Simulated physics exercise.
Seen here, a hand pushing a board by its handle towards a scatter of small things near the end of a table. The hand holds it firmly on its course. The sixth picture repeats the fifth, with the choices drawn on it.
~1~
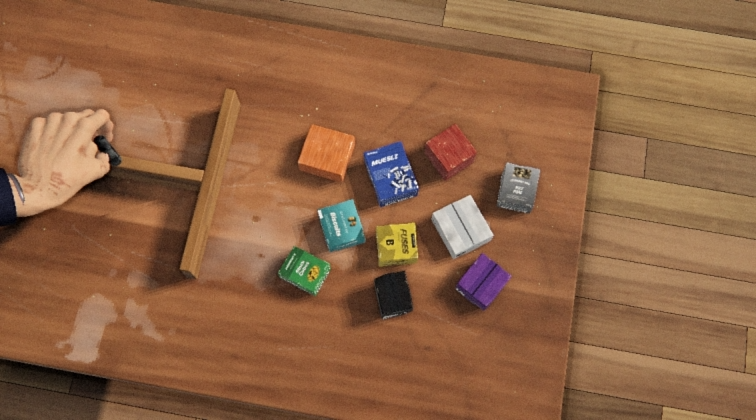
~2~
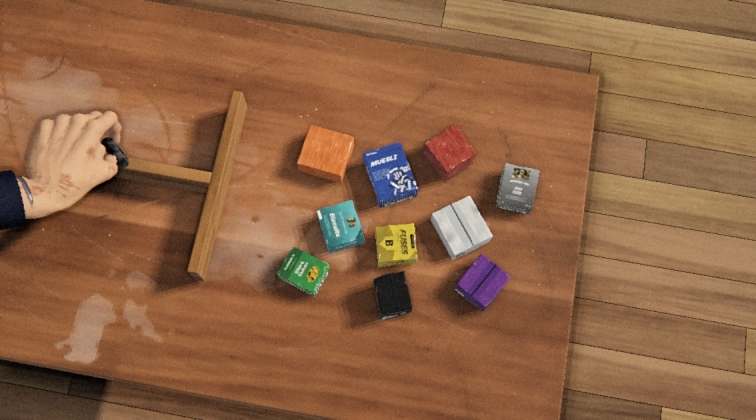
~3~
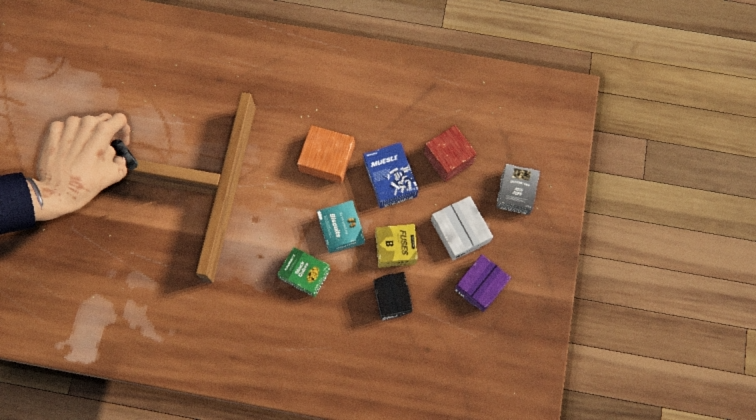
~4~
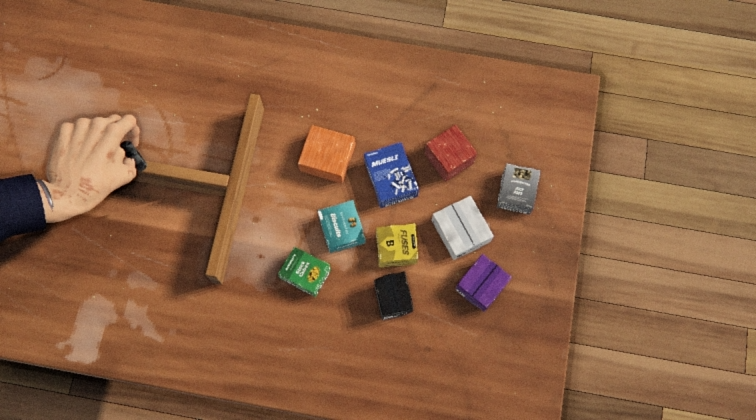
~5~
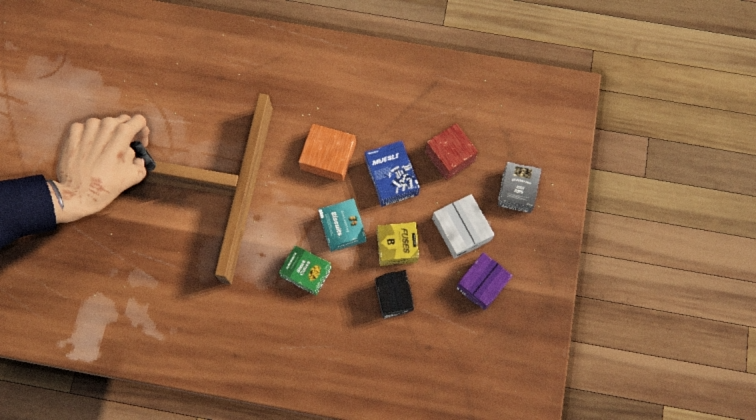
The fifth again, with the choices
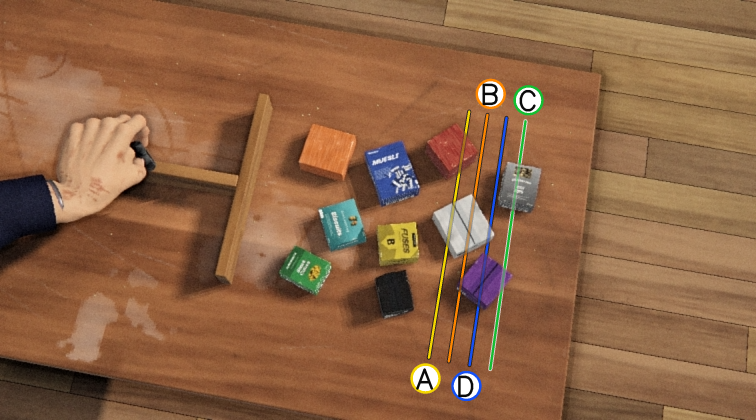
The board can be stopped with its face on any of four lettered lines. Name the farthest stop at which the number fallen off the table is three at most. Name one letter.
It should halt at C.
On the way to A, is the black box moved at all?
Yes.
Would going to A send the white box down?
No.
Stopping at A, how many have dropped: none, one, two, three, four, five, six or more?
The count is none.
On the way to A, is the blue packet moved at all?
By then, yes.
On the copy, A at (450, 229); B at (469, 233); C at (509, 240); D at (489, 236).
On C. First, board (338, 199); red block (454, 151); green packet (352, 275).
Then, board (434, 215); white box (533, 247); purple box (525, 301).
Finally, board (509, 228); white box over the edge; purple box over the edge; three fallen.
By contrast, A is within the limit but short; B is within the limit but short; D is within the limit but short.
